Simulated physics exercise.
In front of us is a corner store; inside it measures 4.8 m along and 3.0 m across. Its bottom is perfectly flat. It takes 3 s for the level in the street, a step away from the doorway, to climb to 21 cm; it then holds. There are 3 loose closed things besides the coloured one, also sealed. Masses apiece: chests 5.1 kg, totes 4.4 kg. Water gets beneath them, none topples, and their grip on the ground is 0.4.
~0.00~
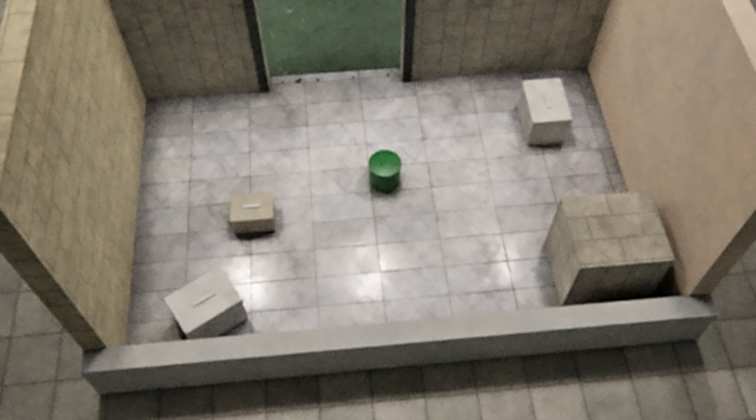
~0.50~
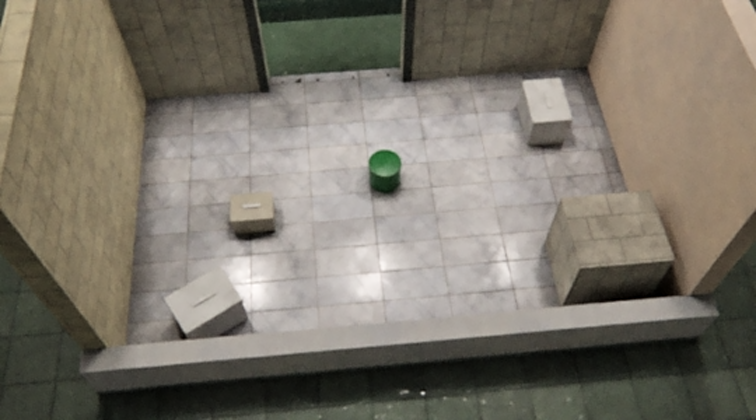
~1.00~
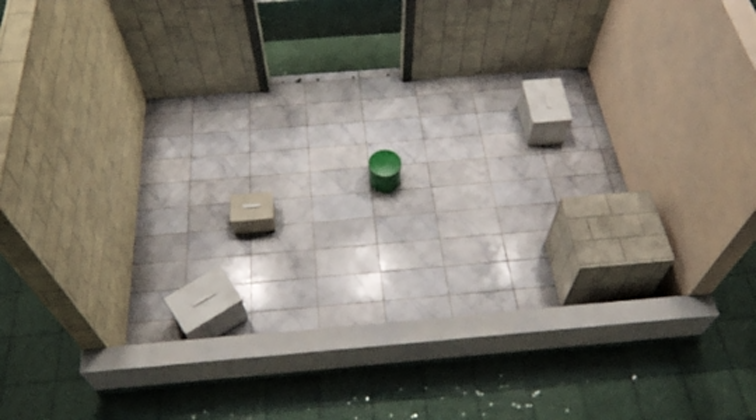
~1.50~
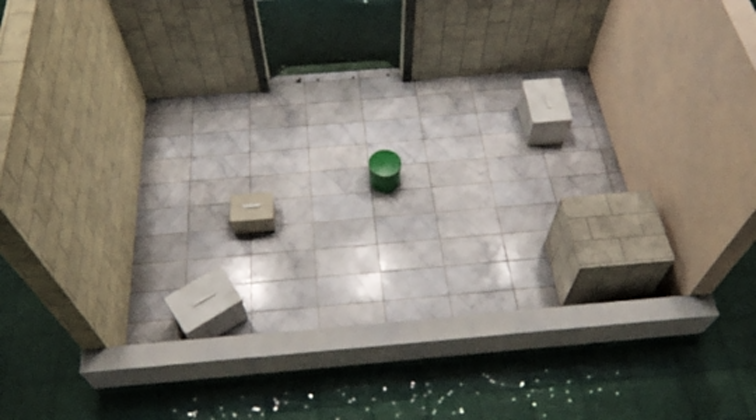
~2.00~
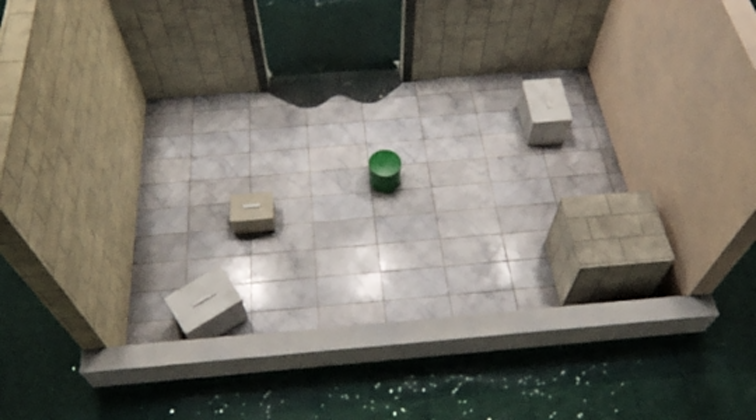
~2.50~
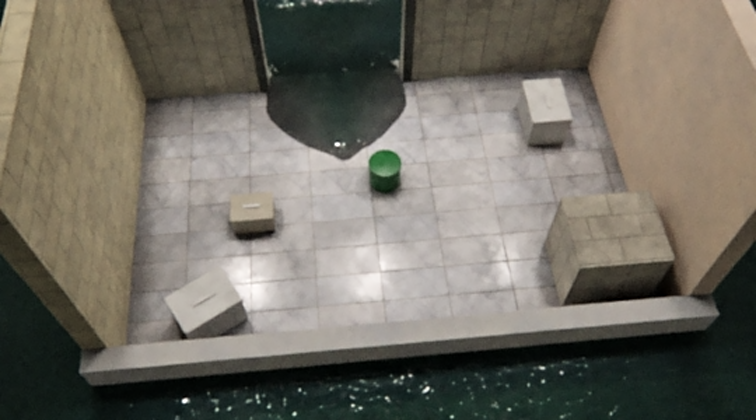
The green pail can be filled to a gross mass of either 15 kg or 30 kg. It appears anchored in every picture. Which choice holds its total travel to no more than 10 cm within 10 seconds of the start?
The answer is only the heavy one.
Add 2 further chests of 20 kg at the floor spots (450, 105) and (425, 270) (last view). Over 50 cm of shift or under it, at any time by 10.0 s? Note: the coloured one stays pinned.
Note, in sequence: Not exceeded, exceeded.
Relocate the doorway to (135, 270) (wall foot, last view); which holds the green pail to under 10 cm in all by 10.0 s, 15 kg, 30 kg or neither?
With that change, the lighter one suffices.
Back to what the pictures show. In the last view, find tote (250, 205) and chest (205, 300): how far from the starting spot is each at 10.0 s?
In turn: 140 cm, 200 cm.
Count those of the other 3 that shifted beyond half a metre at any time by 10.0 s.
I make that 2.
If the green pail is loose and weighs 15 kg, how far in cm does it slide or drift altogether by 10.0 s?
It would cover some 30 cm all told.
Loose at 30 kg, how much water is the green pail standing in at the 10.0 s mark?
Close to 11 cm deep.
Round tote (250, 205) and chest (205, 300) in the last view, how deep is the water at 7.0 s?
Some 10 cm at the first, some 12 cm at the second.
After 3.5 s the green pail would be 0 cm from its start with 15 kg and 0 cm from its start with 30 kg; 6 cm of water round it then.
After 4.5 s the green pail would be 21 cm from its start with 15 kg and 0 cm from its start with 30 kg; 8 cm of water round it then.
After 7.0 s the green pail would be 28 cm from its start with 15 kg and 0 cm from its start with 30 kg; 7 cm of water round it then.
After 10.0 s the green pail would be 28 cm from its start with 15 kg and 0 cm from its start with 30 kg; 11 cm of water round it then.
